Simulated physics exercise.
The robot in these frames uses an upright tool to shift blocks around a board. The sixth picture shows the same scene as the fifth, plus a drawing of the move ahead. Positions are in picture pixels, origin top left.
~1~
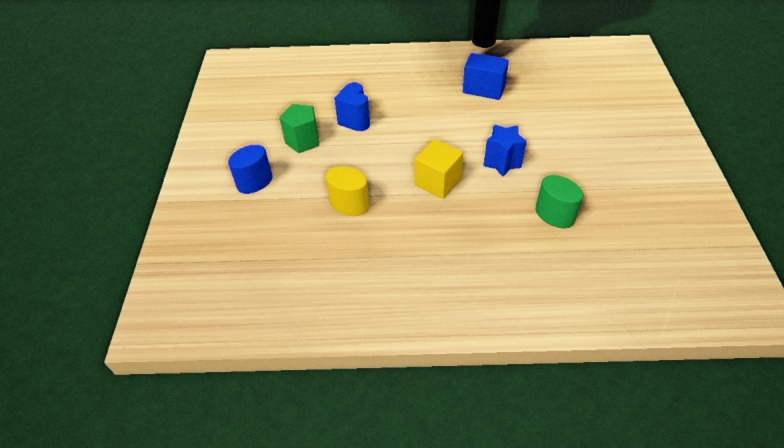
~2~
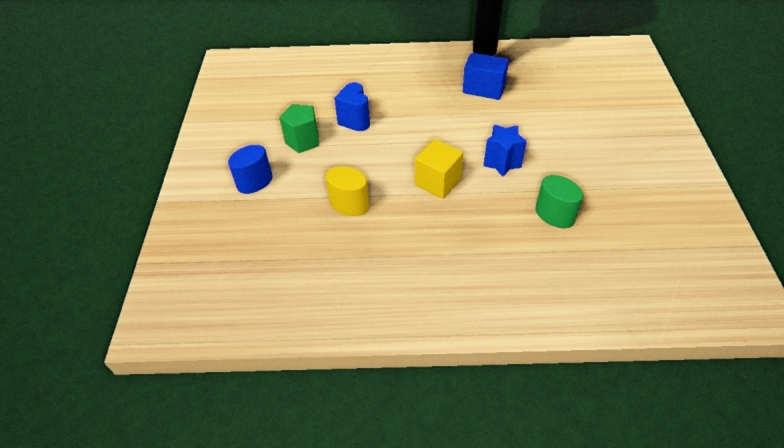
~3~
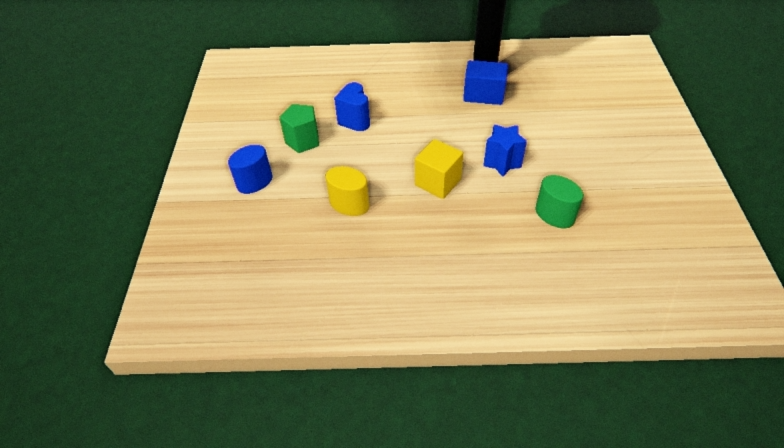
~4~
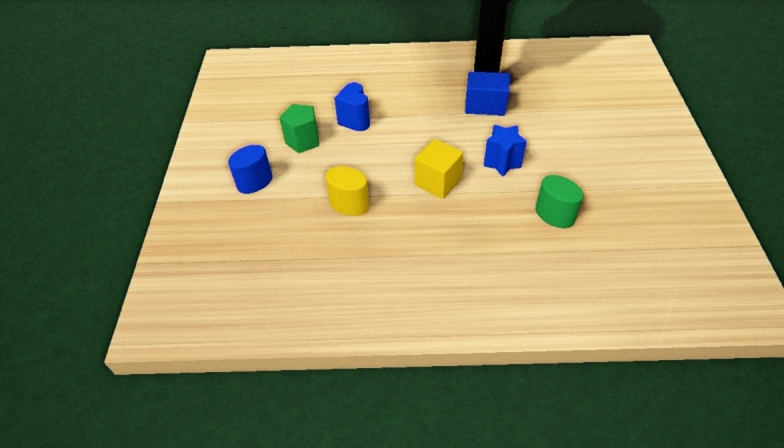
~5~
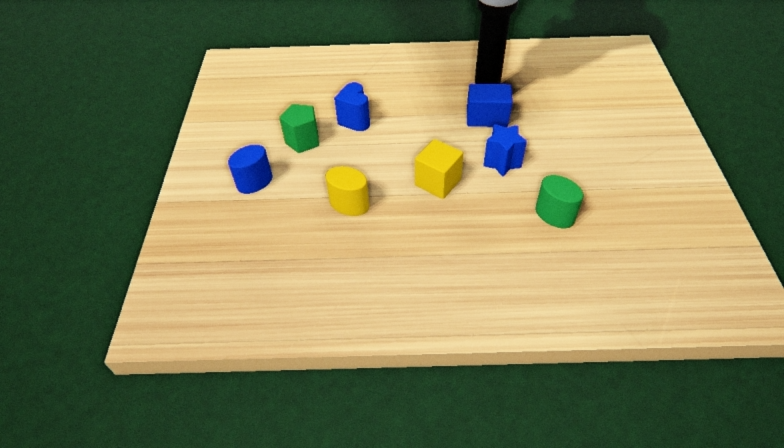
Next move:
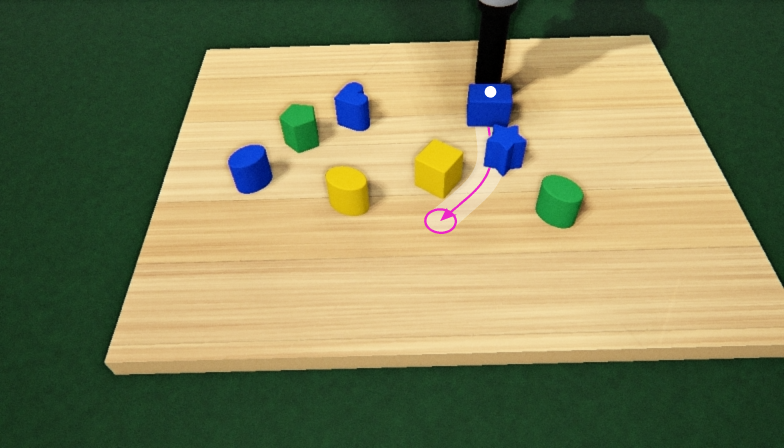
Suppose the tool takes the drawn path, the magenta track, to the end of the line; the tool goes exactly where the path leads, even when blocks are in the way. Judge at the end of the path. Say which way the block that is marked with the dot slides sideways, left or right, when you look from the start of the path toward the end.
The left-hand side.
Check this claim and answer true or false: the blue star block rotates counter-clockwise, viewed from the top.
True.
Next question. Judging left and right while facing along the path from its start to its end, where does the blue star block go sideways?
It gets pushed left.
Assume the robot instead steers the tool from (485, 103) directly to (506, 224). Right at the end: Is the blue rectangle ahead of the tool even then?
In short: Yes.
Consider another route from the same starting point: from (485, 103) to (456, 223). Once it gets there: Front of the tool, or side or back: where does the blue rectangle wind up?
It slips away.
The drawn path runs from (485, 103) over (491, 141) and (481, 184) to (441, 221); the dot is on the blue rectangle.
On the path given first. One third of the way, tool at (494, 121); blue rectangle at (499, 133); blue star block at (514, 155).
Two thirds of the way, tool at (483, 164); blue rectangle at (497, 178), turned 35° anticlockwise; blue star block at (527, 195), turned 40° anticlockwise; green oval at (571, 197), turned 25° anticlockwise.
At the end, tool at (442, 201); yellow square piece not moved; blue rectangle at (492, 191), turned 60° anticlockwise; blue star block at (527, 200), turned 60° anticlockwise; green oval at (570, 197), turned 30° anticlockwise.
